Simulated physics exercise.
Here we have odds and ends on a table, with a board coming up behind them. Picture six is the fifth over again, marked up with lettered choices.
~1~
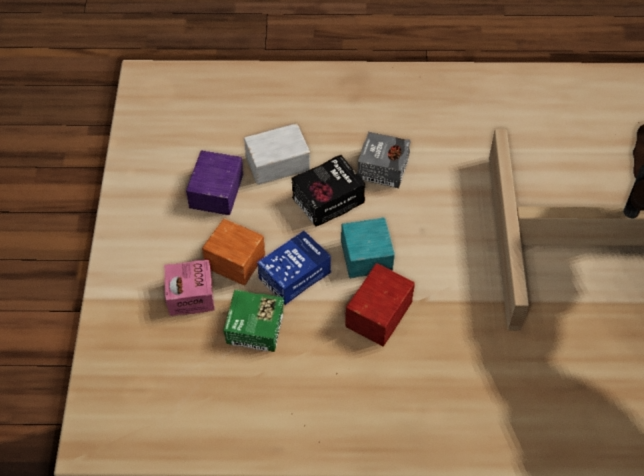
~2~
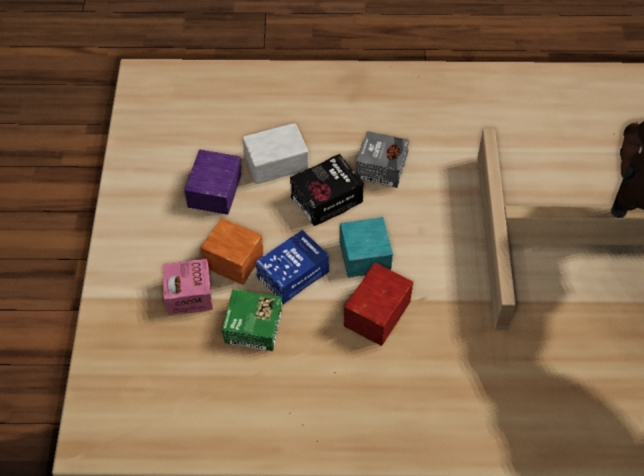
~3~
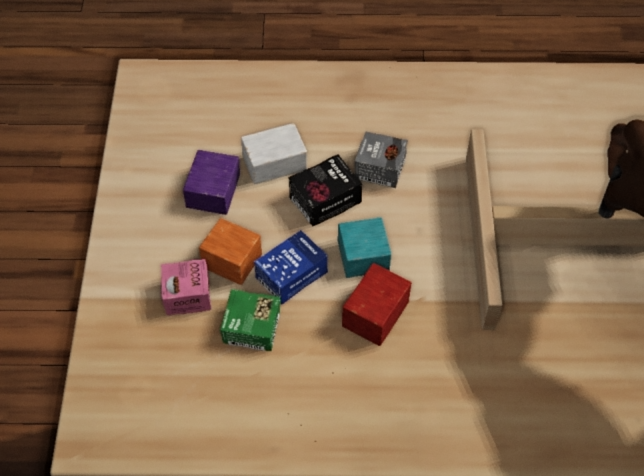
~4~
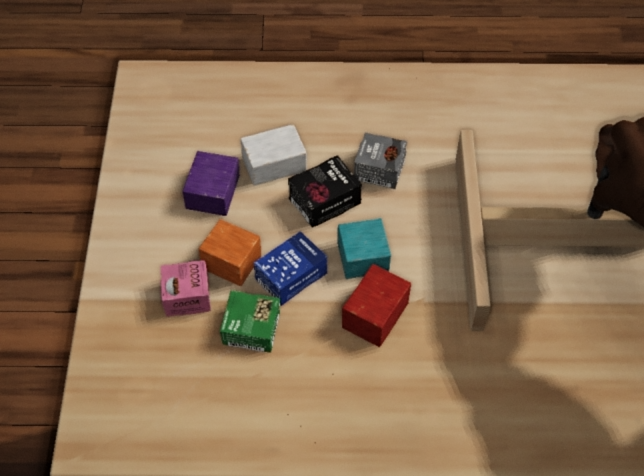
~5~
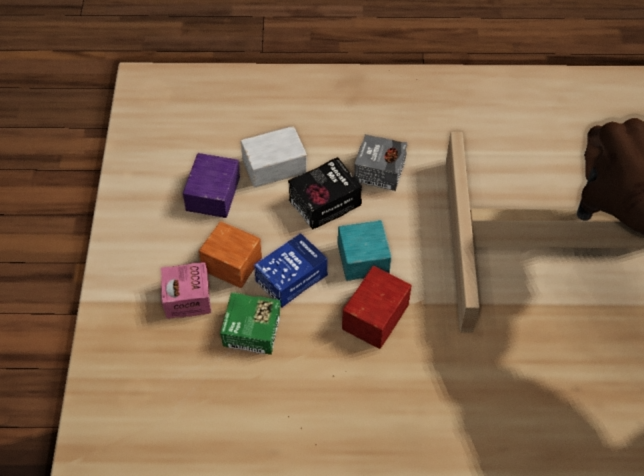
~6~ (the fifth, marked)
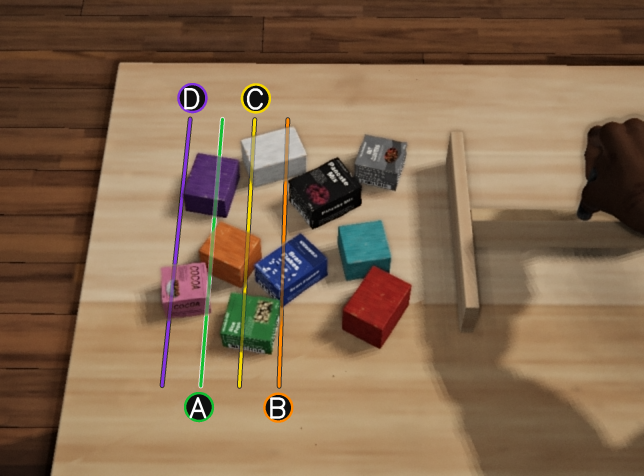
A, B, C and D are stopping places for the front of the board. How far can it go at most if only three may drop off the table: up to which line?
As far as mark D.
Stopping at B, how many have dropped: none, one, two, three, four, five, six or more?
The count is none.
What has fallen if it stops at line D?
The pink box goes over.
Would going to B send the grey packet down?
No.
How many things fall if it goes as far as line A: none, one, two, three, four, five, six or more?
In all, none.
On the copy, A at (213, 241); B at (284, 241); C at (248, 241); D at (177, 240).
On D. First, board (361, 213); grey packet (329, 159); red block (332, 312).
Then, board (258, 213); pink box (131, 298); orange block (140, 249).
Finally, board (179, 212); pink box over the edge; purple block (102, 196); one fallen.
By contrast, A is within the limit but short; B is within the limit but short; C is within the limit but short.
